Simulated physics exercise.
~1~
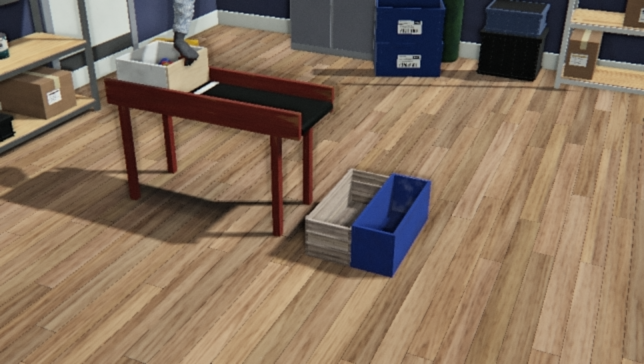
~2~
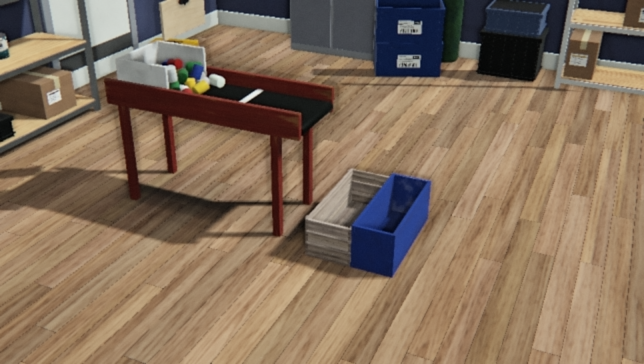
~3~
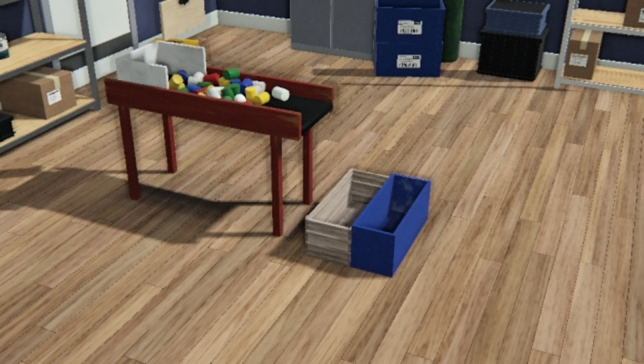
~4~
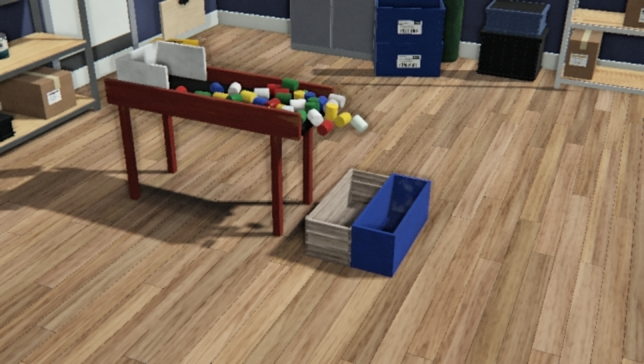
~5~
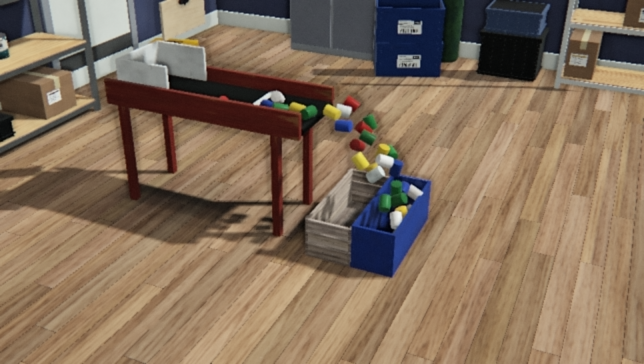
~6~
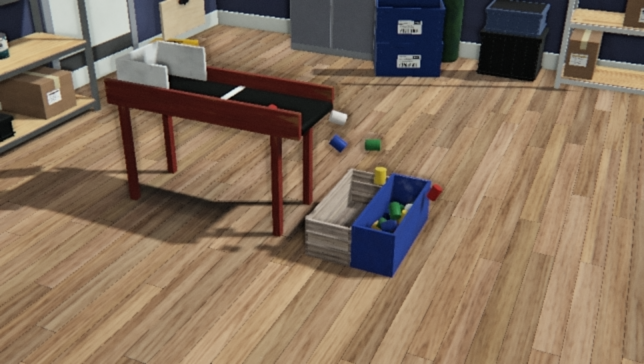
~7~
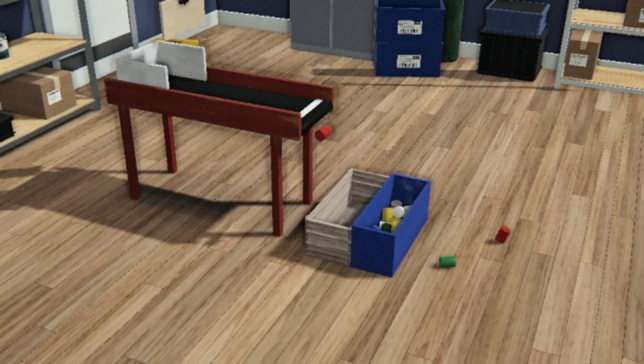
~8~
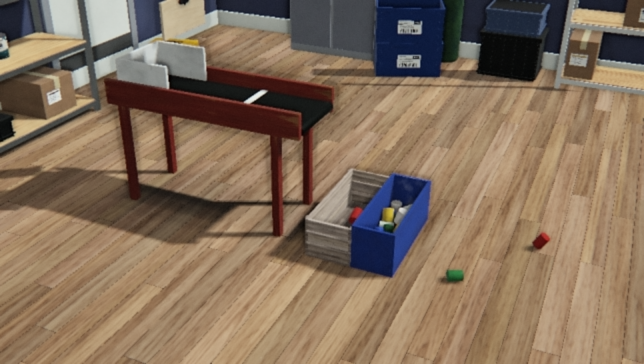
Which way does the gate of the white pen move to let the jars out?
The gate moves up, and it stays raised above the pen while the jars travel away along the belt.
